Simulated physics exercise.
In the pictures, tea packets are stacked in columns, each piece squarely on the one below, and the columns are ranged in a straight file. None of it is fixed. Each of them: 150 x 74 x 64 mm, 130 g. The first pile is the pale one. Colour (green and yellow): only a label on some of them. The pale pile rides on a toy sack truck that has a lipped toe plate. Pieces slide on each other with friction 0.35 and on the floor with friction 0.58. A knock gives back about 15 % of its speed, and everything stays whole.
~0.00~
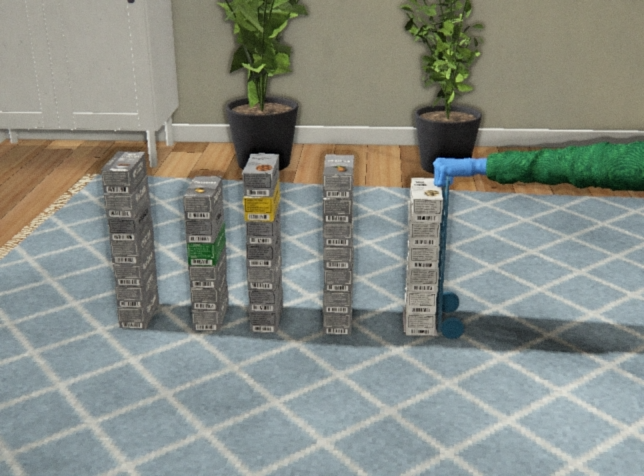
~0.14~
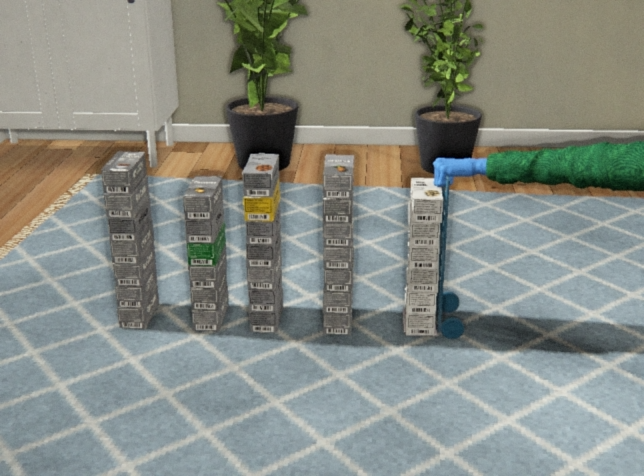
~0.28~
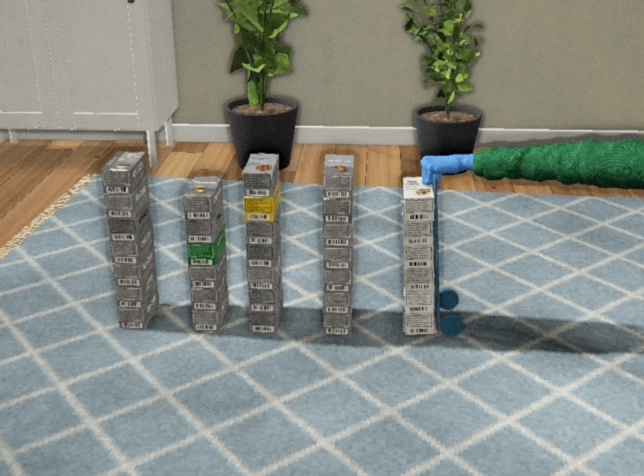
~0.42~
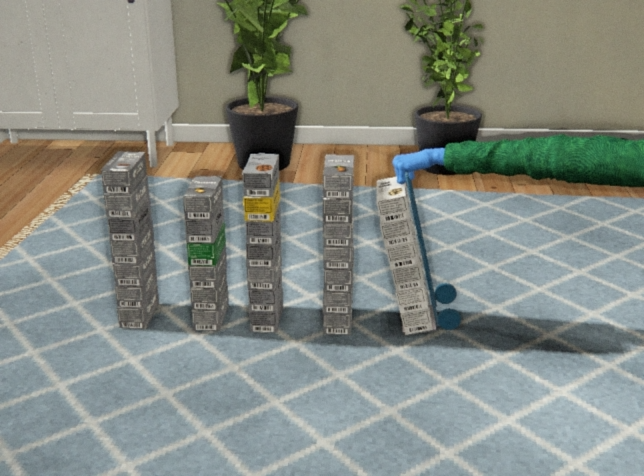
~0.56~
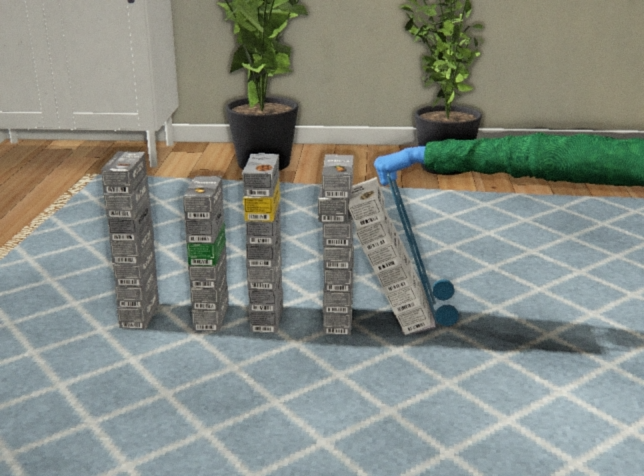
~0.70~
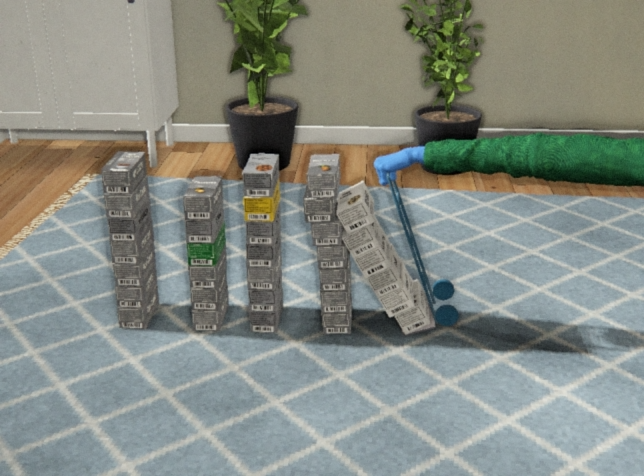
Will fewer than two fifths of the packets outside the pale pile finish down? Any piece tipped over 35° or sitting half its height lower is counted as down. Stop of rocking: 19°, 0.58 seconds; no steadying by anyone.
No, over two fifths of them.
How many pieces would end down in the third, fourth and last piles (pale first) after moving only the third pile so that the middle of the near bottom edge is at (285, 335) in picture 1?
Per pile - third: 7, fourth: 5, last: 6.
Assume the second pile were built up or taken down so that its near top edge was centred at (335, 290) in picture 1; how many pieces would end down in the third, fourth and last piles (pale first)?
In that case third 0, fourth 0, last 0.
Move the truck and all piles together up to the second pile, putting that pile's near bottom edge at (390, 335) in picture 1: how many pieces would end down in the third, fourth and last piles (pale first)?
Pile by pile, third 6, fourth 6, last 7.
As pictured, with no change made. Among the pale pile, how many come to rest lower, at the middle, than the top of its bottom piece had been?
Tally of pale pieces: 2.
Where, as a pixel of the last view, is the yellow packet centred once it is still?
Near pixel (106, 278).
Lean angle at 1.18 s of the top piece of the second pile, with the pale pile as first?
About 10 degrees from upright.
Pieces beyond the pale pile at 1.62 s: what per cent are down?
By then 100 %.
After 1.18 s, 6 of the pale pile down; 7 of the 27 other packets down; yellow packet leaning 16°; green packet leaning 5°.
After 1.62 s, 6 of the pale pile down; 27 of the 27 other packets down; yellow packet leaning 41°, 17 cm lower; green packet leaning 22°, 6 cm lower.
At rest (2.7 s), 6 of the pale pile down; 27 of the 27 other packets down; green packet on its side; yellow packet on its side. That is 100 per cent. As the last picture would show them, middles, green packet near (37, 277), yellow packet near (106, 278).
